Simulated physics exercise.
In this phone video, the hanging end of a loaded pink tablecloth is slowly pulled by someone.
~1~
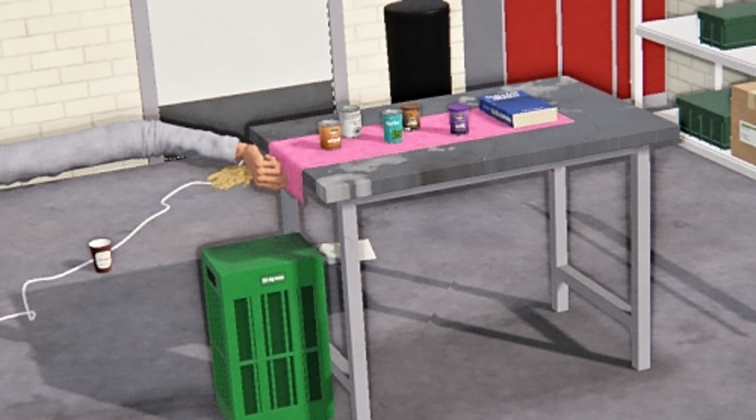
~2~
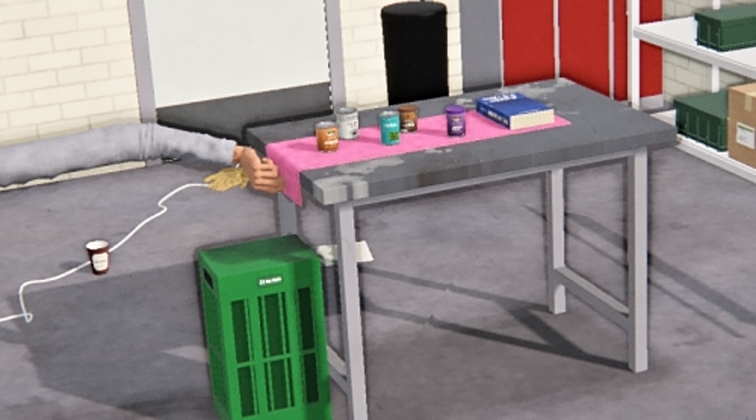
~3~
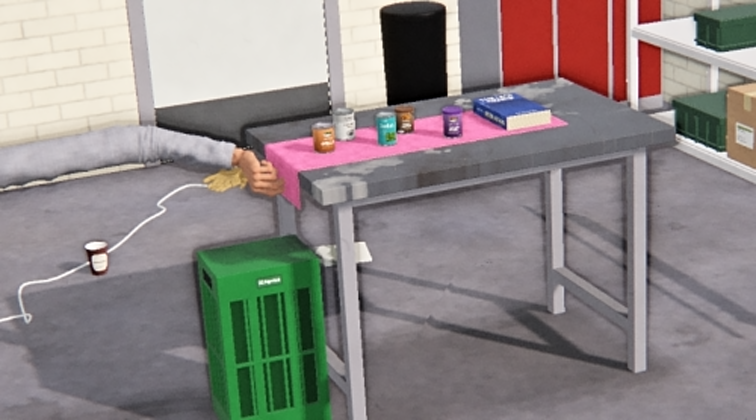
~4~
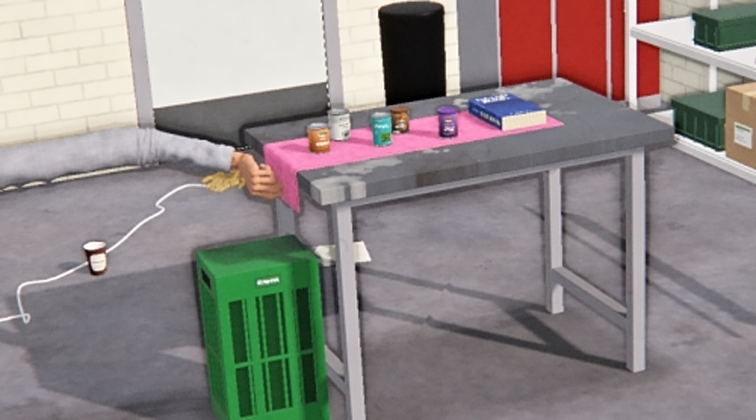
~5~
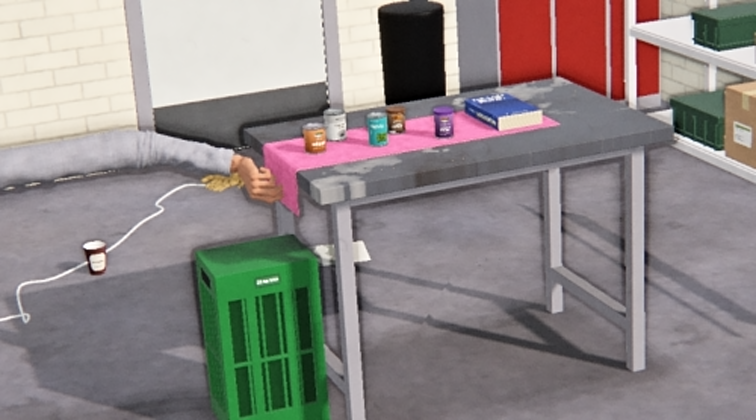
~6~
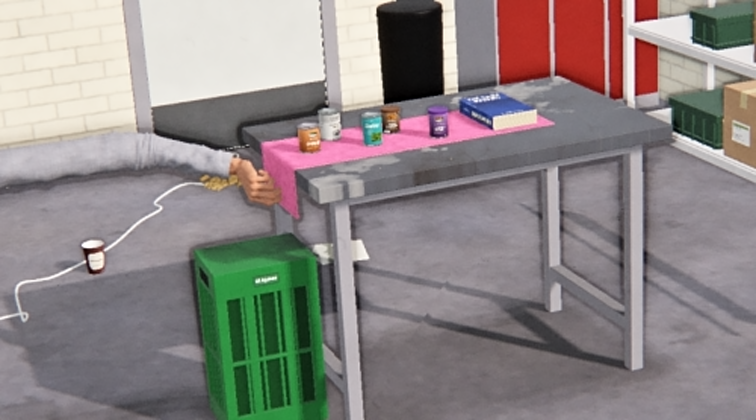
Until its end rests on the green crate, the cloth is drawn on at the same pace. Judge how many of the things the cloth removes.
The count that falls away is going to be one.
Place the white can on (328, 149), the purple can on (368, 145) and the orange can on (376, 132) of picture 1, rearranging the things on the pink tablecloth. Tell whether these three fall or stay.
In the end the white can is no longer on top, the purple can is still on top, and the orange can is still on top.
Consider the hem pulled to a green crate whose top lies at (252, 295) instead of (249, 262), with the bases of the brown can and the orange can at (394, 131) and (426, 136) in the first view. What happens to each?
The brown can ends up still on top and the orange can ends up still on top.
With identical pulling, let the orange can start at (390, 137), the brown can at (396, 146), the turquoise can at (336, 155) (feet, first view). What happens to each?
Short version: Orange can stays, brown can stays, turquoise can drops.
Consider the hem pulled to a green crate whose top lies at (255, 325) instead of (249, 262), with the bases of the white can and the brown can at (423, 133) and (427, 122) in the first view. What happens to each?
The white can stays put, the brown can stays put.
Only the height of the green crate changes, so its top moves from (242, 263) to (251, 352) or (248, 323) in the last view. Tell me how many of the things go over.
In that case 4 and 3.
A little later, hem near (282, 224); all still up.
Next, hem on the crate; orange can gone.
When it is over, hem on the crate; orange can gone. It carries off one.
